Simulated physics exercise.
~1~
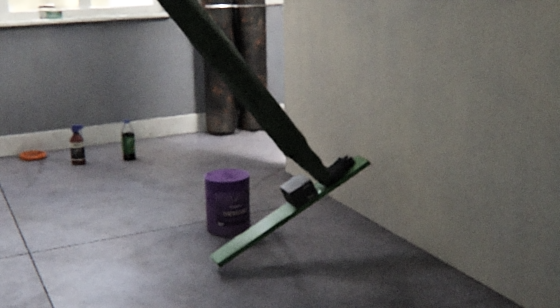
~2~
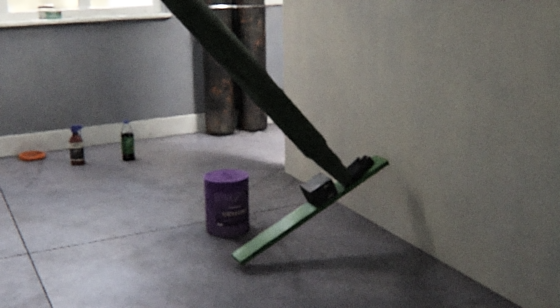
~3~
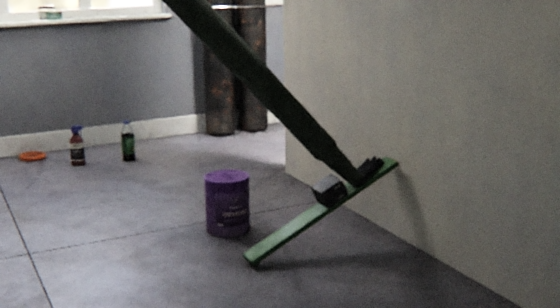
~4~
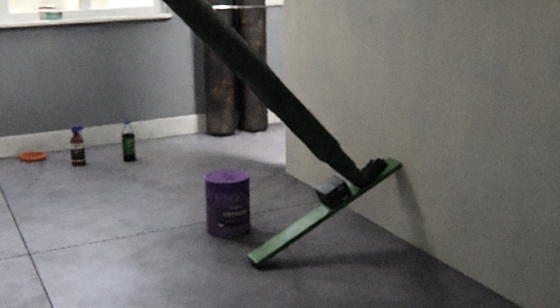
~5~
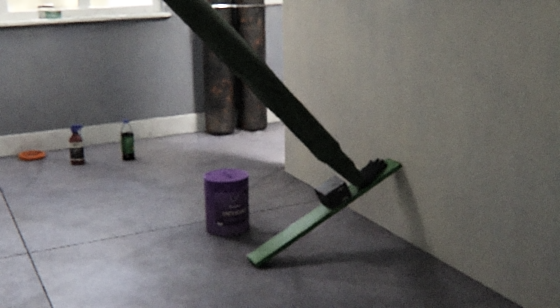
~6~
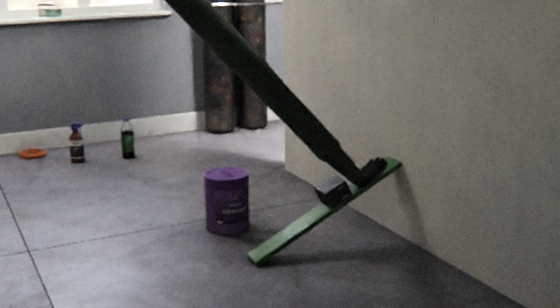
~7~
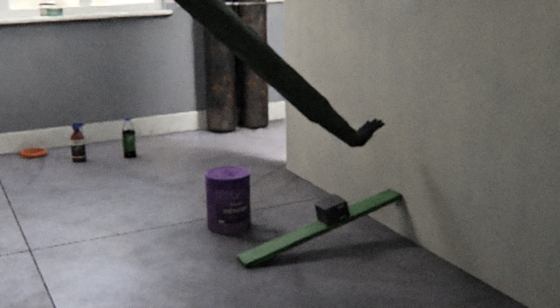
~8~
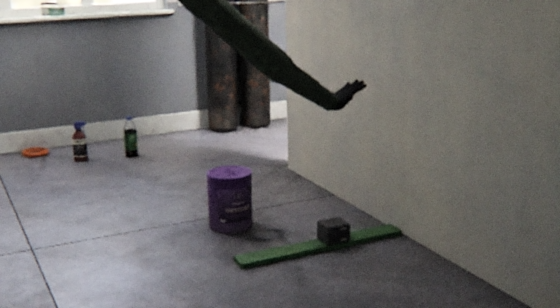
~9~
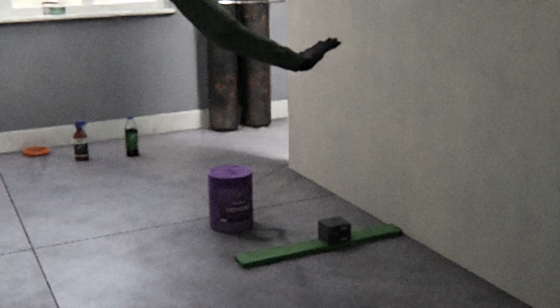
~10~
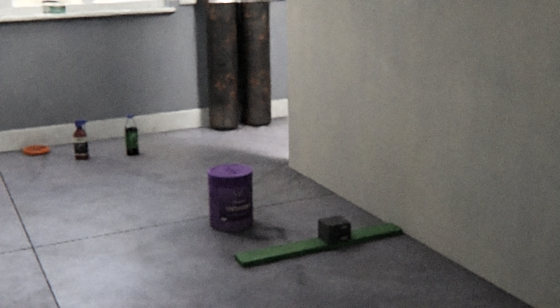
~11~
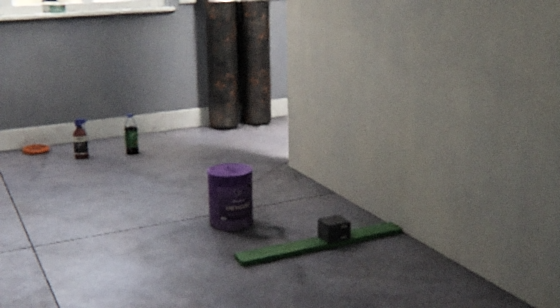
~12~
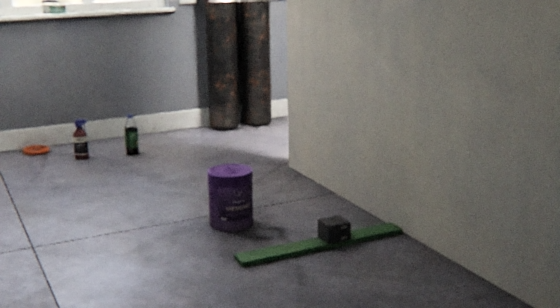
In a dim room with large grey floor tiles, seen from slightly above by a gently swaying camera, a purple pail stands near the middle, with two small bottles and an orange dish by the far wall. A dark-sleeved arm reaches in from the top, holding a tilted green plank with a small black block on it. The hand moves the plank right until its upper end leans against the pale wall, then holds it there. It lets go and draws back, and the plank slides down to lie flat, the block still on top. The arm leaves, and everything stays still.
